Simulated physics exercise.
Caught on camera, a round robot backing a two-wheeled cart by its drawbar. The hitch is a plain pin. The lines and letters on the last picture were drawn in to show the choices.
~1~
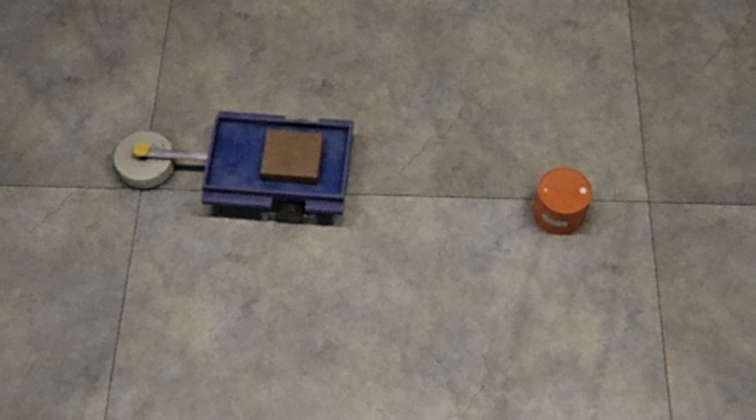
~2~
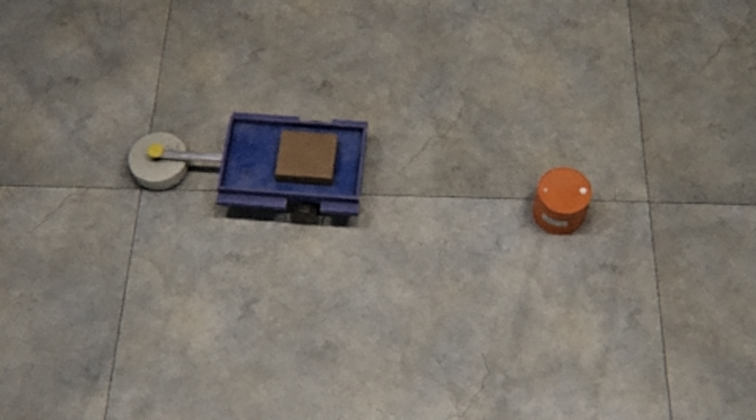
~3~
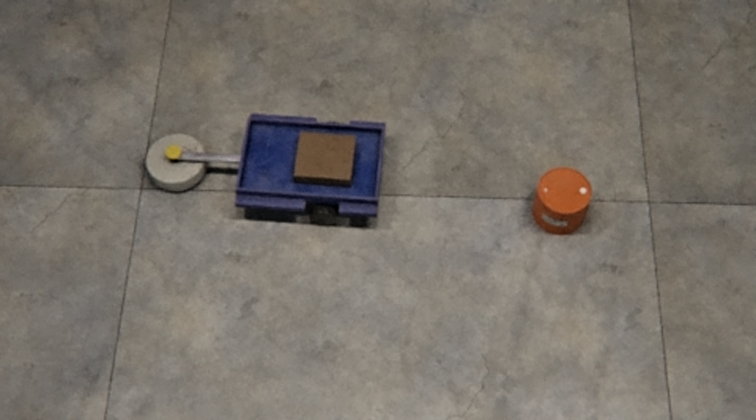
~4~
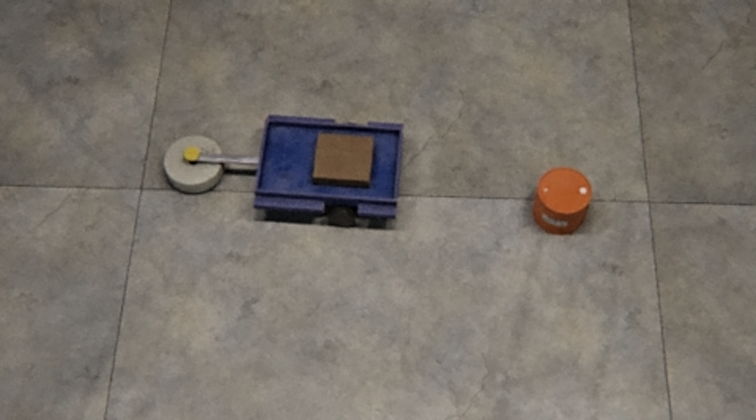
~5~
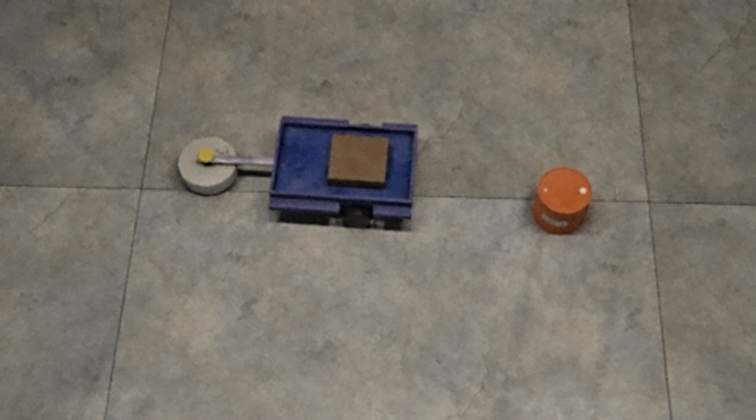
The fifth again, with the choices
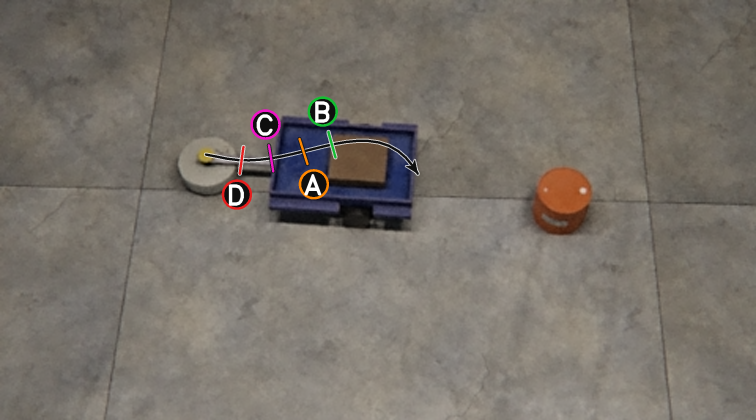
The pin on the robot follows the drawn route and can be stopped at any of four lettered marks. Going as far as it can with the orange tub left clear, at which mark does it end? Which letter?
Stop at A.
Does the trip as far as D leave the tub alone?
Yes.
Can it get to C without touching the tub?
Yes.
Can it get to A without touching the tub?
Yes.
On the marked copy, A at (304, 151); B at (332, 145); C at (271, 158); D at (242, 160); the route from (206, 155) via (325, 146) to (418, 174).
Taking A. A third of the way, robot (240, 169), cart (378, 167).
Two thirds of the way, robot (276, 166), cart (414, 168).
When it is over, robot (304, 160), cart (442, 170); nothing has been touched.
As for the rest, B is too far, the tub has been hit; C is safe but short; D is safe but short.
